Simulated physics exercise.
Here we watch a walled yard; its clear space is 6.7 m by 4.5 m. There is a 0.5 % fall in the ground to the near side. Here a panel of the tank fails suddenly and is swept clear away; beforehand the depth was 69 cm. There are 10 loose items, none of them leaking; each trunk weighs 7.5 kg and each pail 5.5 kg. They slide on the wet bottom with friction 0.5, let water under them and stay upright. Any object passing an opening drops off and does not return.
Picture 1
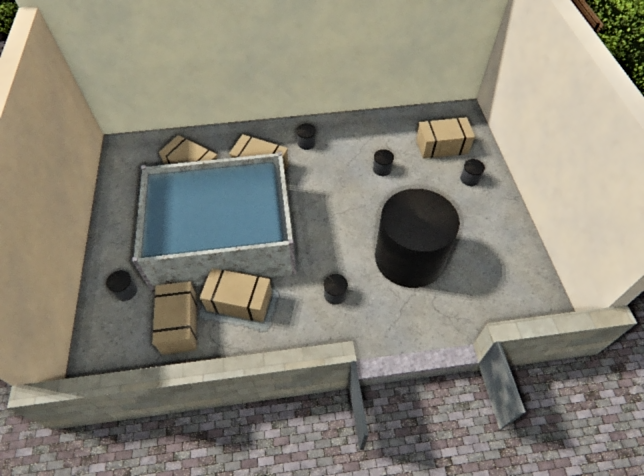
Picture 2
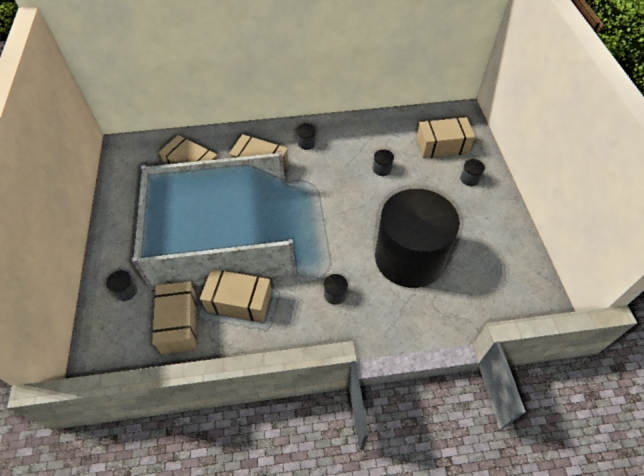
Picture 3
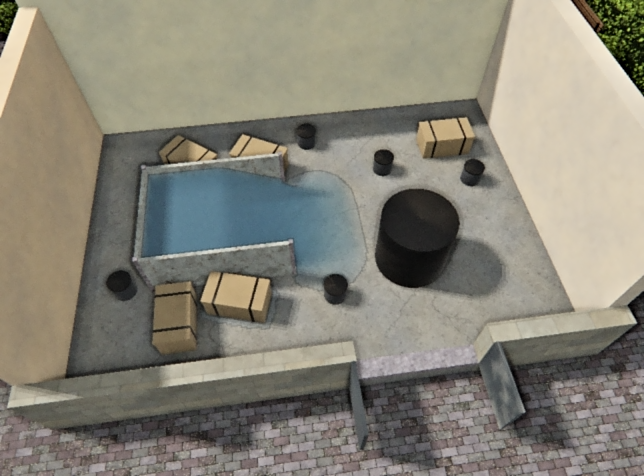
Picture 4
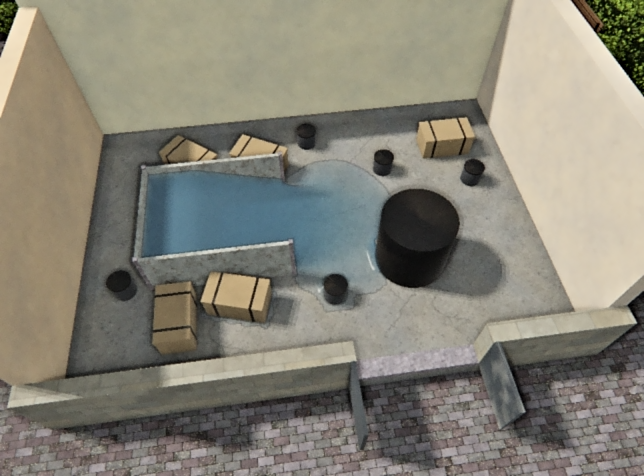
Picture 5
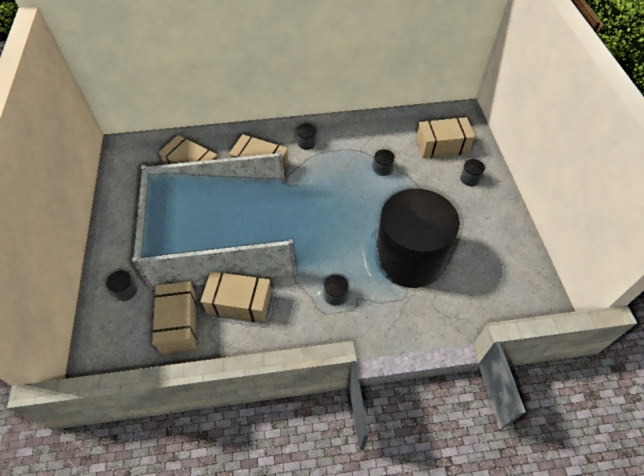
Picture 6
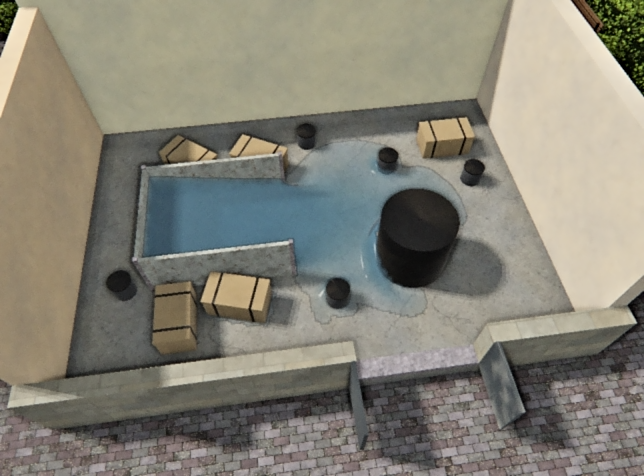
A walled yard with a grey floor and a gap in its low near wall, paved with pinkish brick outside, is seen from above by a still camera. A stone-rimmed tank of blue water stands at left among tan crates and small dark pails, with a large black cylinder to the right. The tank's right side vanishes, and water spreads rightward around the cylinder, nudging two pails slightly.
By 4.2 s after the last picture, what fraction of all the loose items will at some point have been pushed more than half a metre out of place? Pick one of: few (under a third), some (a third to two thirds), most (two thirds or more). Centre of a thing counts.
Some.
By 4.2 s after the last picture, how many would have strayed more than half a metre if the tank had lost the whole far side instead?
Count: 7.
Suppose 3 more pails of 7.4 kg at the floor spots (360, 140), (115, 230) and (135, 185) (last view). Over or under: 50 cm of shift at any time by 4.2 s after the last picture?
First goes beyond, second stays inside, third stays inside.
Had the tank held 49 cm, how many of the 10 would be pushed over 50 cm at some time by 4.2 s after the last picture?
The answer would then be 3.
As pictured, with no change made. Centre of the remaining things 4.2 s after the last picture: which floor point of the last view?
The centre is close to (269, 204).
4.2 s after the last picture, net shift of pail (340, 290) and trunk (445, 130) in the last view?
Net shifts, in order: 60 cm and 80 cm.
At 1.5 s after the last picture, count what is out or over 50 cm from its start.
Count: 4.
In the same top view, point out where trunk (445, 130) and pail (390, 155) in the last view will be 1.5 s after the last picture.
About (466, 85) for the first and (430, 93) for the second.
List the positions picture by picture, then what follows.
The first picture shows a pail at (384, 156), on the bottom; a pail at (336, 284), on the bottom; water covers 2.8 m2; 0 of 10 have shifted.
The second picture shows a pail at (384, 156), on the bottom; a pail at (336, 284) rests on the ground; 3.7 m2 under water; 0 of 10 have shifted.
The third picture shows a pail at (384, 156), on the bottom; a pail at (336, 284) rests on the ground; water covers 4.9 m2; 0 of 10 have shifted.
The fourth picture shows a pail at (384, 156), on the bottom; a pail at (336, 284) rests on the ground; 6.1 m2 under water; 0 of 10 have shifted.
The fifth picture shows a pail at (385, 156) rests on the ground; a pail at (336, 285), on the bottom; 7.1 m2 under water; 0 of 10 have shifted.
The sixth picture shows a pail at (389, 155), on the bottom, 8 cm from its start; a pail at (338, 289) rests on the ground, 7 cm from its start; water covers 8.3 m2; 2 of 10 have shifted.
Then, 0.4 s after the last picture 1 of 10 are over 50 cm from their spots; 0 afloat.
Then, 1.5 s after the last picture 4 of 10 are over 50 cm from their spots; 3 afloat.
Then, 2.8 s after the last picture 4 of 10 are over 50 cm from their spots; 3 afloat.
Then, 4.2 s after the last picture 5 of 10 are over 50 cm from their spots, and 5 have been at some point; 2 afloat.
